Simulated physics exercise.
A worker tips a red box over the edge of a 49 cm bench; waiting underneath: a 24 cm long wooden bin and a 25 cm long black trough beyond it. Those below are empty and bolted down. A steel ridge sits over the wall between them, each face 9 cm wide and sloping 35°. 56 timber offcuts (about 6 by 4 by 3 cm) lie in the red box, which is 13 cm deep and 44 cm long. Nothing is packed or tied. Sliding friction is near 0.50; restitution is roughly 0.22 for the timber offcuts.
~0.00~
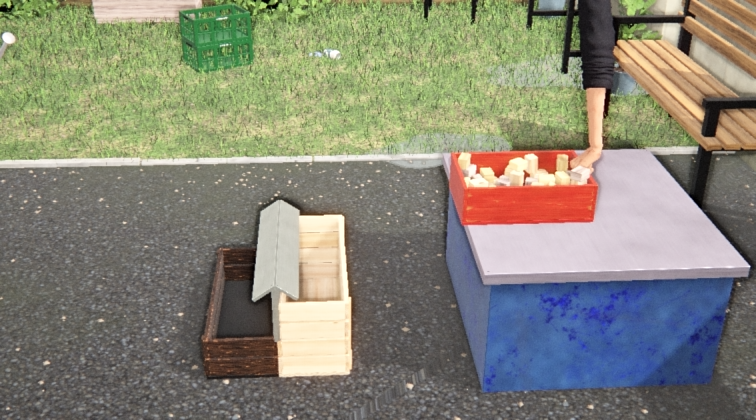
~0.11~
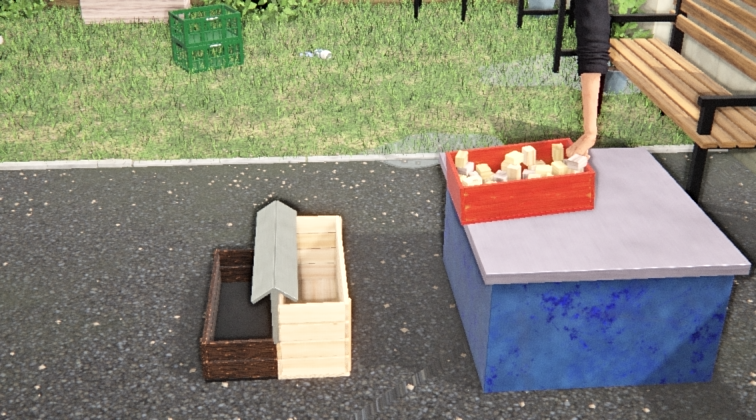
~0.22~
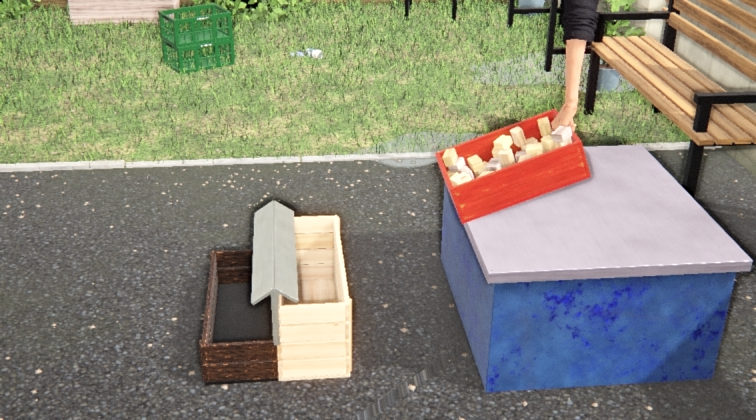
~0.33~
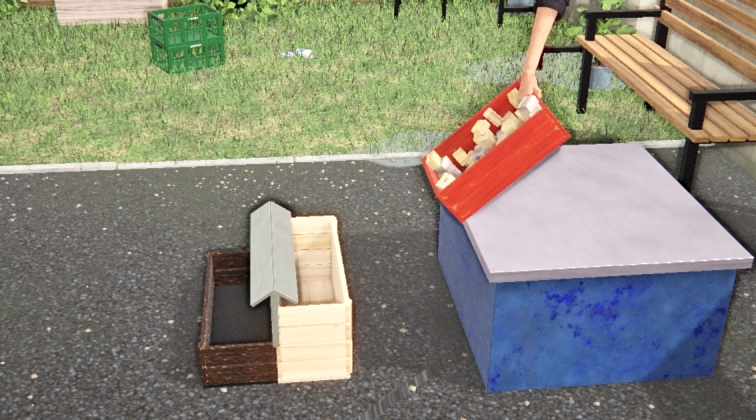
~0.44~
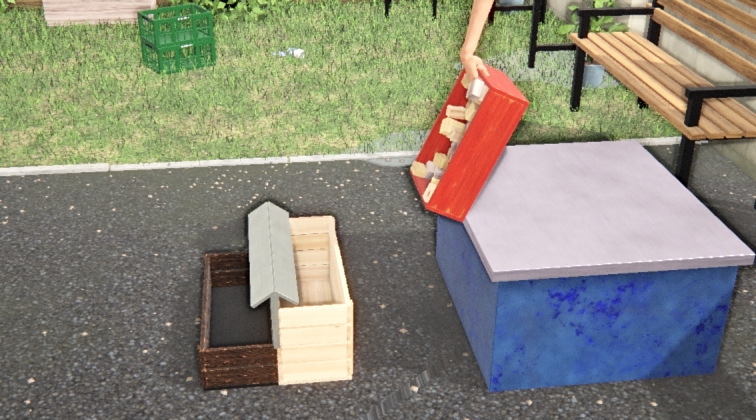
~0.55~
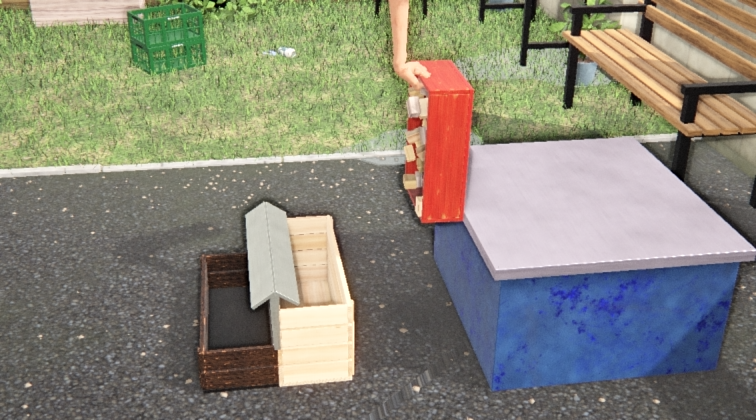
A red box full of pale wooden blocks was tilted leftward by a person's hand at the edge of a blue bench until it stood on end, beside a light wooden bin and a dark trough.
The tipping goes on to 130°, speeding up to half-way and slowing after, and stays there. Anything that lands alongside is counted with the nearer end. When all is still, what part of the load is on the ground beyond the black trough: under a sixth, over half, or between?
Under a sixth of the timber offcuts end on the ground beyond the black trough.
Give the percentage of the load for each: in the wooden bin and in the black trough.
About 25 and 0 per cent.
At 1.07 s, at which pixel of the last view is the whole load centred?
At about (365, 313).
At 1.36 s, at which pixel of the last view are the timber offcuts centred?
At about (362, 318).
After 0.68 s, tilt 113°; 37 still in the red box and 19 in the air.
After 0.84 s, tilt 129°; 13 still in the red box, 10 in the wooden bin, 5 on the ground short of the wooden bin and 28 in the air.
After 1.07 s, tilt 130°; 1 still in the red box, 15 in the wooden bin, 29 on the ground short of the wooden bin and 11 in the air.
Final count (at 1.36 s), 15 in the wooden bin and 41 on the ground short of the wooden bin. Asked share, 0 of 56, 0 per cent.
